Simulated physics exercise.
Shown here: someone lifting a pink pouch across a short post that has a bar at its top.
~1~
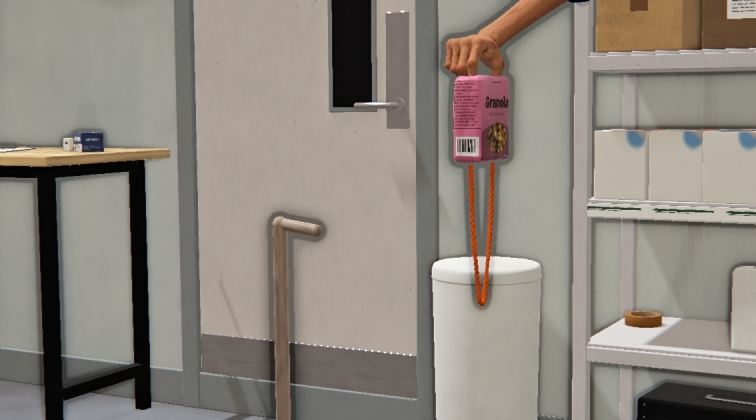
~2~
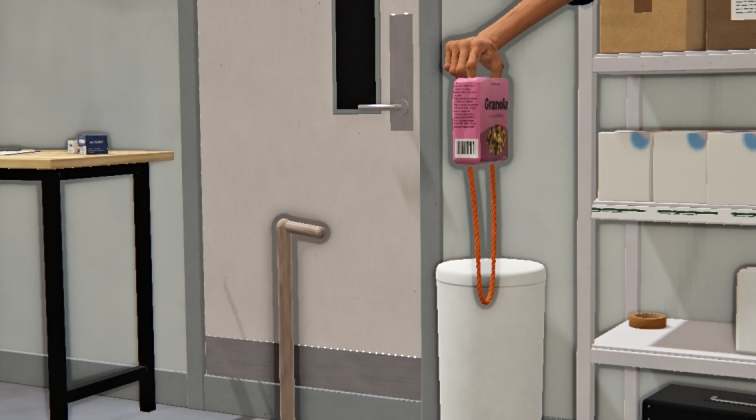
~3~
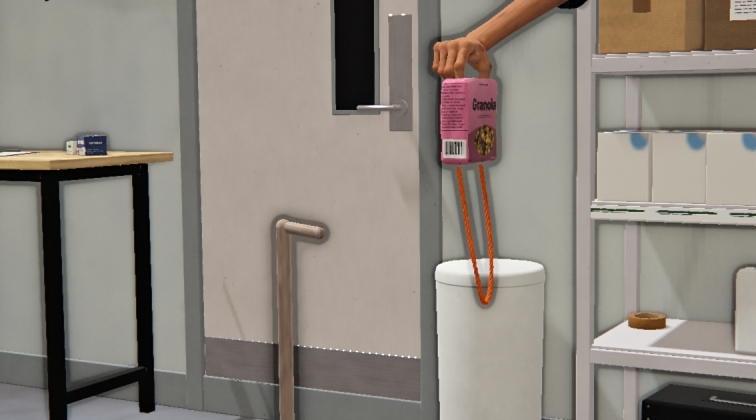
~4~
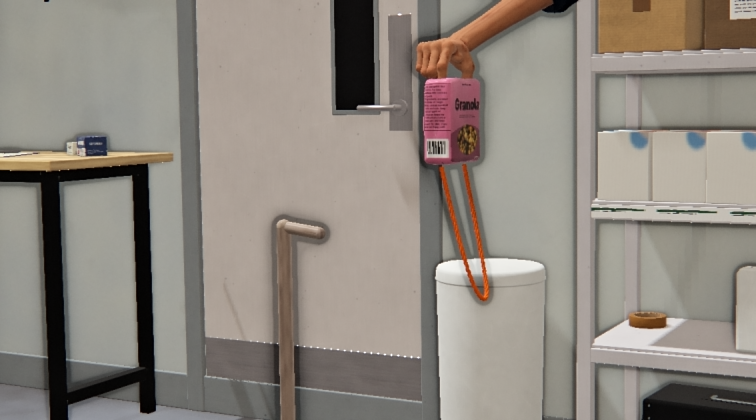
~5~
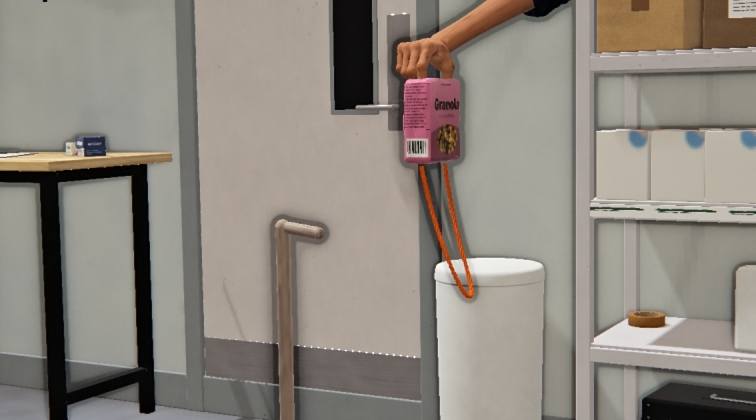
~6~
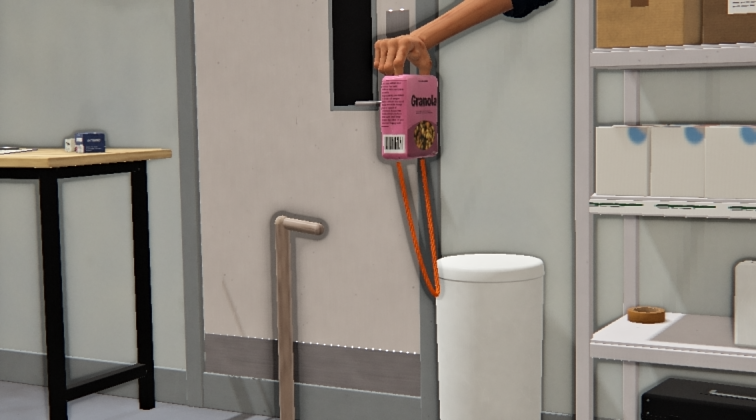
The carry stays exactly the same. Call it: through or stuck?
Stuck.
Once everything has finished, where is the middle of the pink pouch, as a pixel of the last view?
Roughly (199, 119).
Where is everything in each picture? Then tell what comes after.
The first picture shows pink pouch (482, 118); hook tip (316, 231).
The second picture shows pink pouch (481, 120); bottom of the loop (486, 303).
The third picture shows pink pouch (469, 121).
The fourth picture shows pink pouch (453, 121); bottom of the loop (485, 300).
The fifth picture shows pink pouch (433, 120).
The sixth picture shows pink pouch (410, 117); bottom of the loop (437, 295); hook tip (318, 230); hook points towards it, loop hangs below the hook.
Then, 0.18 s past the final frame, pouch nearing the post near (378, 117).
Then, 0.64 s past the final frame, pouch over the post near (299, 118).
Then, 1.10 s past the final frame, pouch past the post near (226, 118).
When it is over, pouch past the post near (199, 119); loop tight round the post, hand stopped. The pink pouch gets caught.
